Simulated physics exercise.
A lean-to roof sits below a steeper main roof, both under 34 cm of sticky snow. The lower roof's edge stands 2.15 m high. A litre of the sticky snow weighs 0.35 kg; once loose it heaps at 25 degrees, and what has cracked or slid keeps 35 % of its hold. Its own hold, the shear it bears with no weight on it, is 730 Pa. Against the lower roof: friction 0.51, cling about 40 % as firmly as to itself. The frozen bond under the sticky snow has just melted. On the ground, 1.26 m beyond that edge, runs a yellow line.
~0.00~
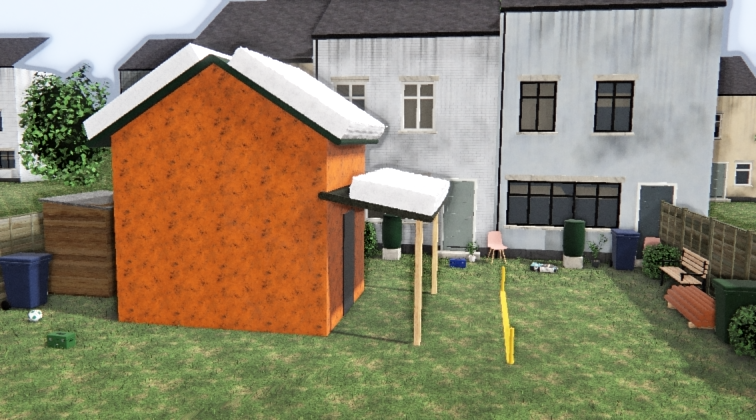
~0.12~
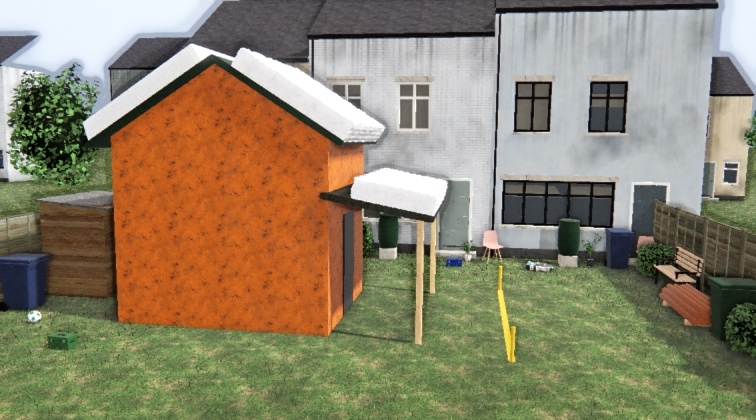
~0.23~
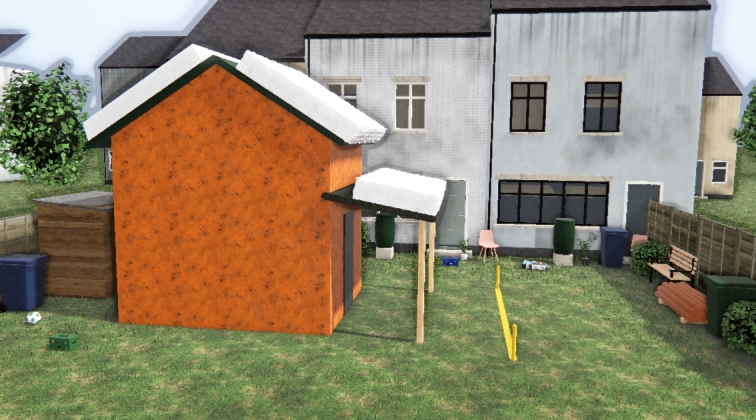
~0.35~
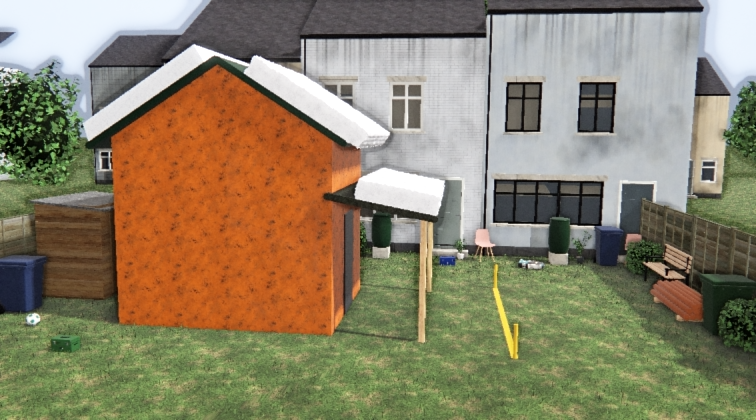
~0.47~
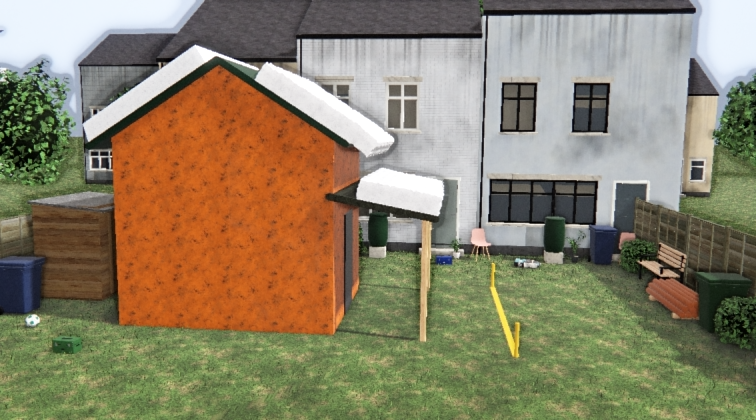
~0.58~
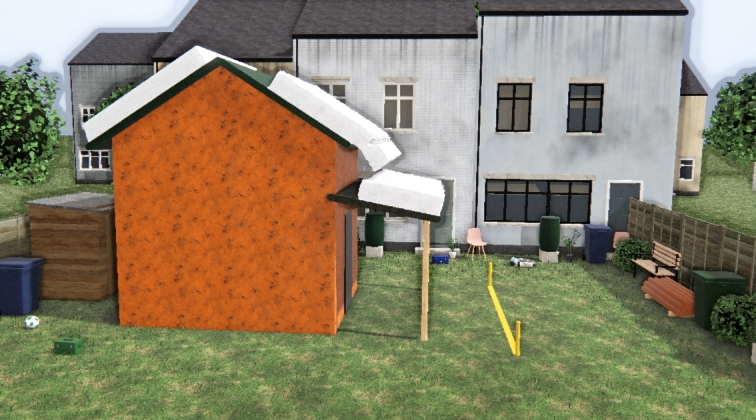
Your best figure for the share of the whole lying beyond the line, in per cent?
The share of the whole lying beyond the line is near 28 %.
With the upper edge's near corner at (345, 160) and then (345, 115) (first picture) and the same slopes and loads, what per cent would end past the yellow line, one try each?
In that order: 12 %, 50 %.
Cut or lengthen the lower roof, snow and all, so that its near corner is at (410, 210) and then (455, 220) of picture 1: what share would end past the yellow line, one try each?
In that order: 40 %, 20 %.
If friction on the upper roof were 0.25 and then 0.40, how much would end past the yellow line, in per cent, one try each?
In that order: 20 %, 7 %.
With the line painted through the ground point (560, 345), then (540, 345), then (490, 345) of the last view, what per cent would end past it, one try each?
In that order: 12 %, 16 %, 40 %.
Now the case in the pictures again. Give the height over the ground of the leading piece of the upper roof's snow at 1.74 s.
About 0.0 m.
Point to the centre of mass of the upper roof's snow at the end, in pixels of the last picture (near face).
Near (497, 294).
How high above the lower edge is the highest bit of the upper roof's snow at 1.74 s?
About 0.6 m.
After 1.11 s, none is below the lower edge and 0 % is past the line.
After 1.74 s, 41 % is below the lower edge and 11 % is past the line.
After 2.37 s, 57 % is below the lower edge and 28 % is past the line.
After 3.00 s, 58 % is below the lower edge and 28 % is past the line.
After 3.60 s, 58 % is below the lower edge and 28 % is past the line.
